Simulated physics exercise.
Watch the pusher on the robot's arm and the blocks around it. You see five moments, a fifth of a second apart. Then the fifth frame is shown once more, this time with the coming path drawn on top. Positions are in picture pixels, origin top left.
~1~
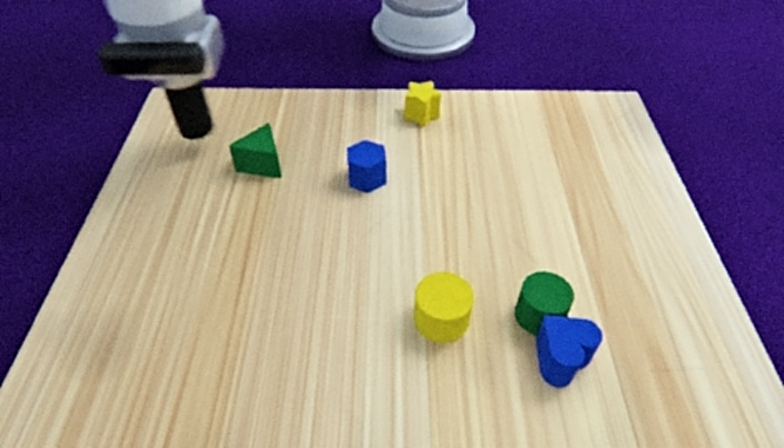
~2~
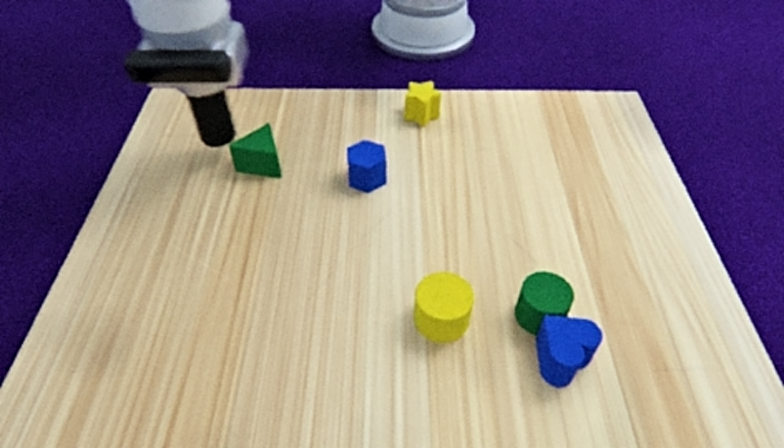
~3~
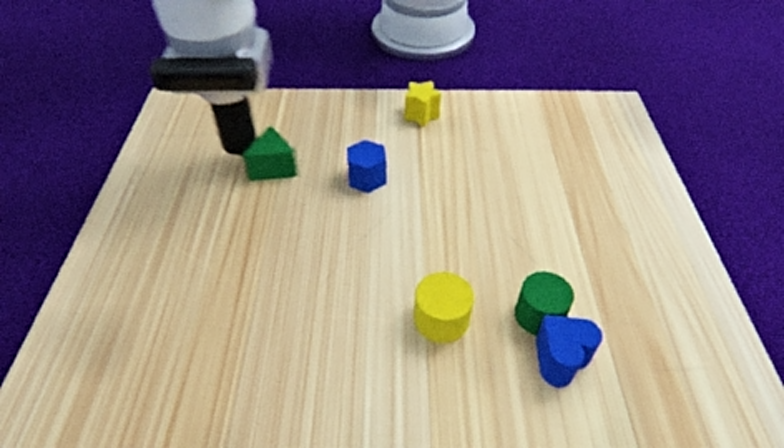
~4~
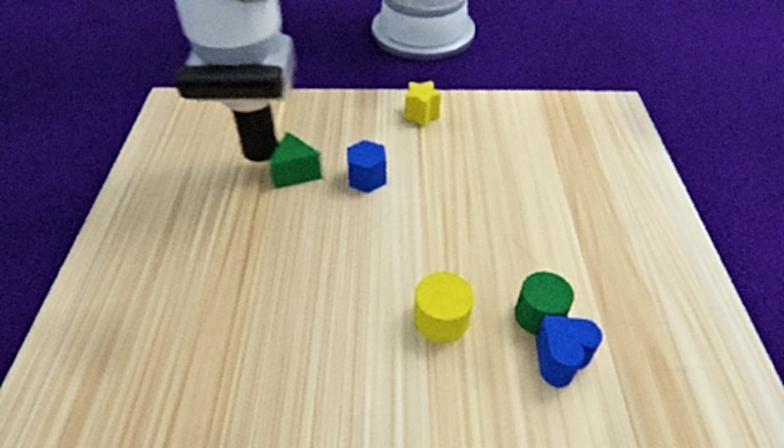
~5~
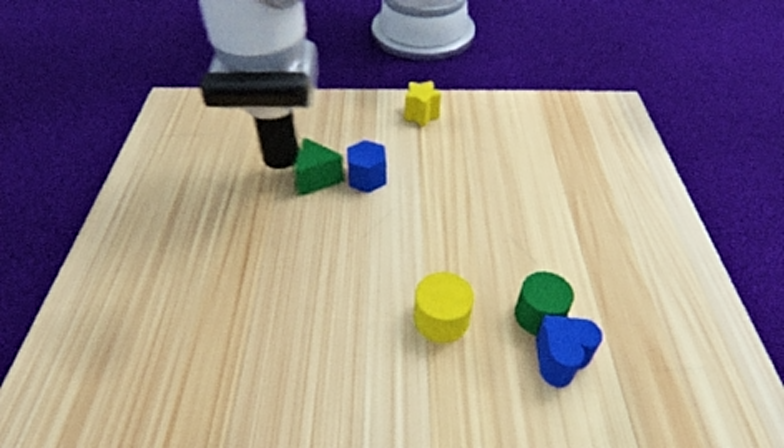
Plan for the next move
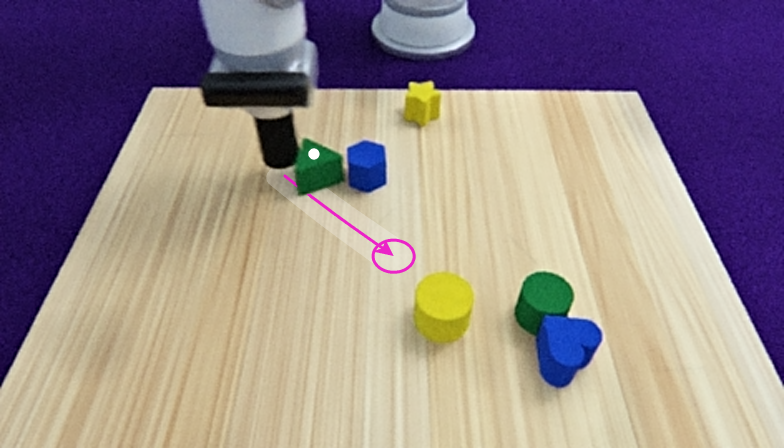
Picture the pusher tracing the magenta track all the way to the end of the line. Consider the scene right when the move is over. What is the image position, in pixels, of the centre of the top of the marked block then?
Most likely (370, 178).
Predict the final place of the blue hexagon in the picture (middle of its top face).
At the end it should sit near (397, 150).
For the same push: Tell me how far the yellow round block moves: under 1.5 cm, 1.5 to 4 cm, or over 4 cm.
Once the path is done, the yellow round block lies within 1.5 cm of its present place.
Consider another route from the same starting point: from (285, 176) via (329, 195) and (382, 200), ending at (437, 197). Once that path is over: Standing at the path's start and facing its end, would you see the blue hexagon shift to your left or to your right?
Pushed left.
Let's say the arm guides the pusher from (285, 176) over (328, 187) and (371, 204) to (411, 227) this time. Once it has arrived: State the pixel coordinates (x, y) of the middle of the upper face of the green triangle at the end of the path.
So, by the moment the path ends, you'll find the top centre of the green triangle at (447, 192).
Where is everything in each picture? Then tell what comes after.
In the first picture, tip of the pusher at (197, 130), middles of tops, green triangle at (258, 140), blue hexagon at (366, 153), yellow round block at (445, 295).
In the second picture, pusher at (219, 138), nothing pushed.
In the third picture, pusher at (240, 145), green triangle at (269, 143).
In the fourth picture, pusher at (261, 152), green triangle at (292, 149).
In the fifth picture, pusher at (281, 159), green triangle at (314, 154), blue hexagon at (366, 153), yellow round block at (445, 295).
The line goes from (285, 176) directly to (394, 256); the dot is on the green triangle.
What follows on the original path. One third of the way, pusher at (315, 184); green triangle at (350, 170), turned 25° anticlockwise; blue hexagon at (390, 152), turned 40° anticlockwise.
Two thirds of the way, pusher at (352, 211); green triangle at (370, 178), turned 50° anticlockwise; blue hexagon at (397, 150), turned 60° anticlockwise.
At the end, pusher at (394, 239); green triangle at (370, 178), turned 50° anticlockwise; blue hexagon at (397, 150), turned 60° anticlockwise; yellow round block unmoved.
